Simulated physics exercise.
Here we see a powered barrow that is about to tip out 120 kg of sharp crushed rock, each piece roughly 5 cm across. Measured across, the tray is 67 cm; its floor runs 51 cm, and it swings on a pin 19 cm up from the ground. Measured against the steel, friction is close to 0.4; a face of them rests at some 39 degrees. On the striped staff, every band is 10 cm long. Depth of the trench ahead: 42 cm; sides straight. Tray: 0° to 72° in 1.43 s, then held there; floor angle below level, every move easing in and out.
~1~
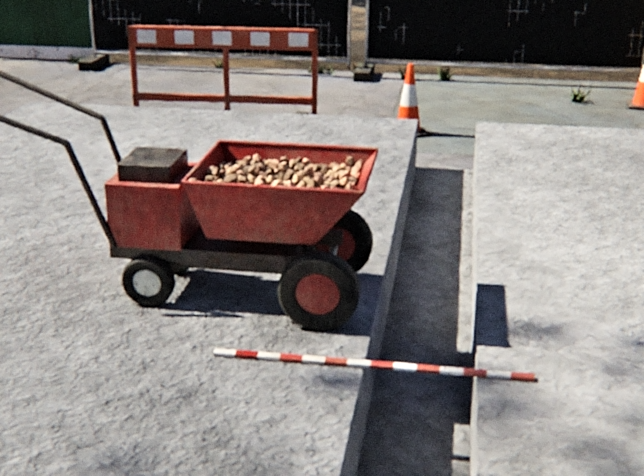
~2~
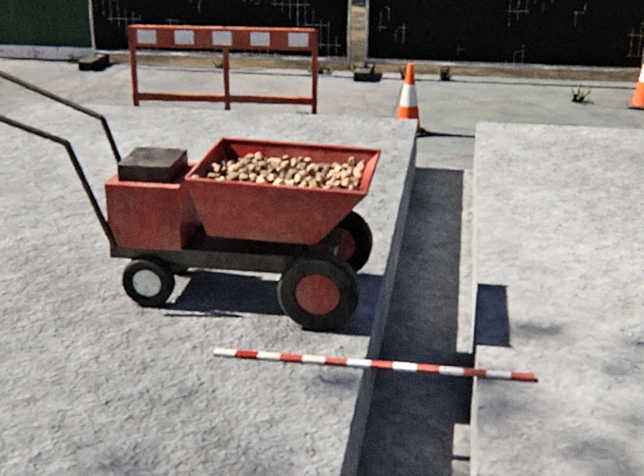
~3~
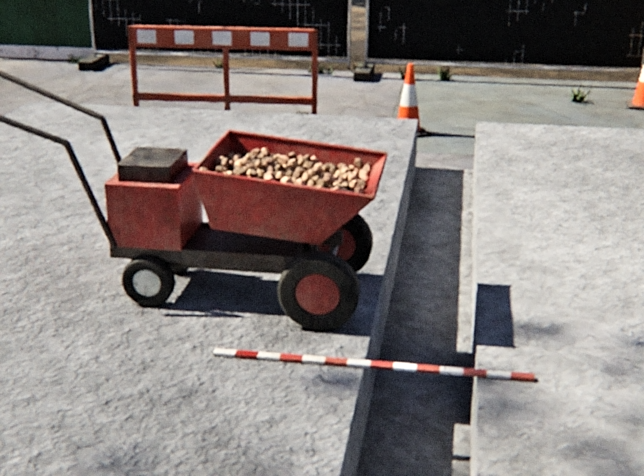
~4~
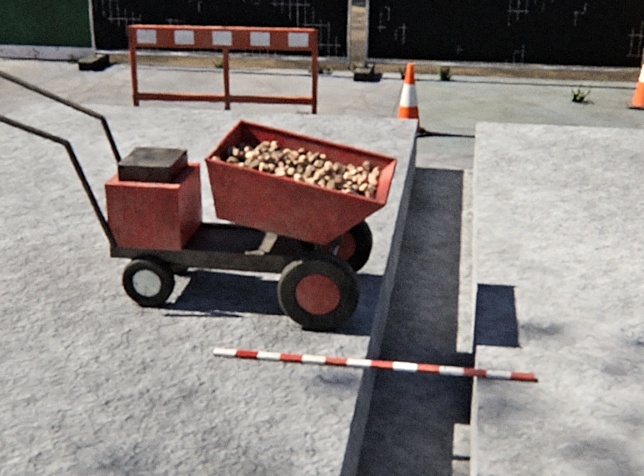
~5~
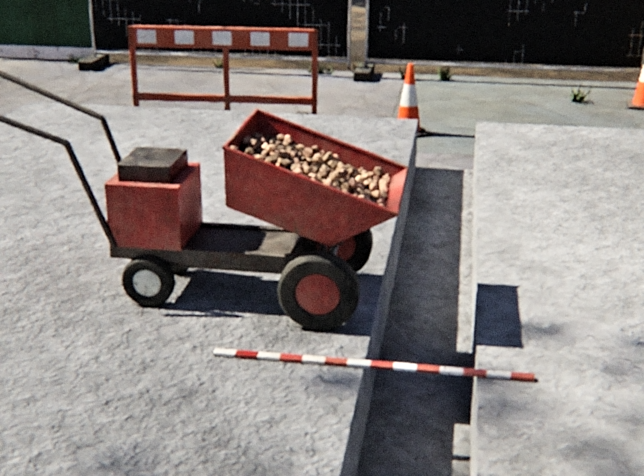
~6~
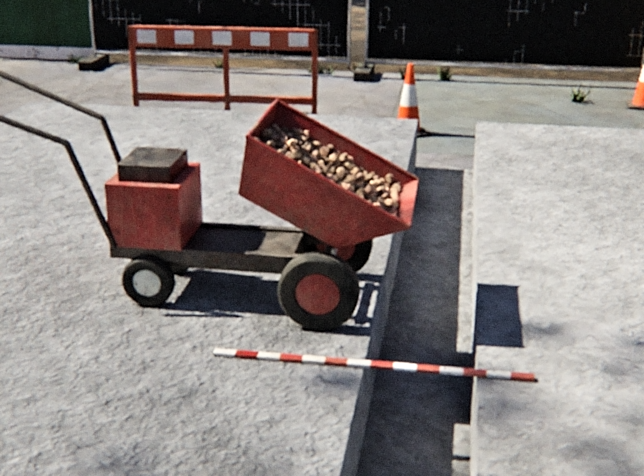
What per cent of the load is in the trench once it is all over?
81 %.
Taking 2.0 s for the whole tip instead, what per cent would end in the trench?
Expected share: Around 85%.
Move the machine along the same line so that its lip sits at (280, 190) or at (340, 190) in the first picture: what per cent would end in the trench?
Near 100 then near 100 percent.
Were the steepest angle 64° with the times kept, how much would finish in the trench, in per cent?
With that change, near 45 per cent.
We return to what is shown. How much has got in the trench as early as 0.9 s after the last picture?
Around 20 per cent of it, at that instant.
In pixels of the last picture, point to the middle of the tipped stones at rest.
Their middle lands near (452, 367).
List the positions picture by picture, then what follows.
In the first frame, lip at (364, 193), floor tilted 0°, highest stones at (283, 168).
In the second frame, the tray is at 1°, its lip at (366, 194); the top of the load is at (285, 167).
In the third frame, lip at (374, 198), floor tilted 5°, highest stones at (267, 164).
In the fourth frame, lip at (385, 205), floor tilted 11°, highest stones at (255, 153).
In the fifth frame, the tray is at 19°, its lip at (398, 215); the top of the load is at (262, 144).
In the sixth frame, the tray is at 27°, its lip at (410, 227); the top of the load is at (278, 137).
Then, 0.5 s after the last picture the floor is at 61°, 100 % in the tray; the foremost stones are at (439, 260).
Then, 0.9 s after the last picture the floor is at 72°, 73 % in the tray, 21 % in the trench, 6 % past the trench; the foremost stones are at (505, 304).
Then, 1.3 s after the last picture the floor is at 72°, 37 % in the tray, 43 % in the trench, 20 % past the trench; the foremost stones are at (578, 331).
Then, 3.2 s after the last picture the floor is at 72°, 0 % in the tray, 81 % in the trench, 19 % past the trench; the foremost stones are at (594, 323).
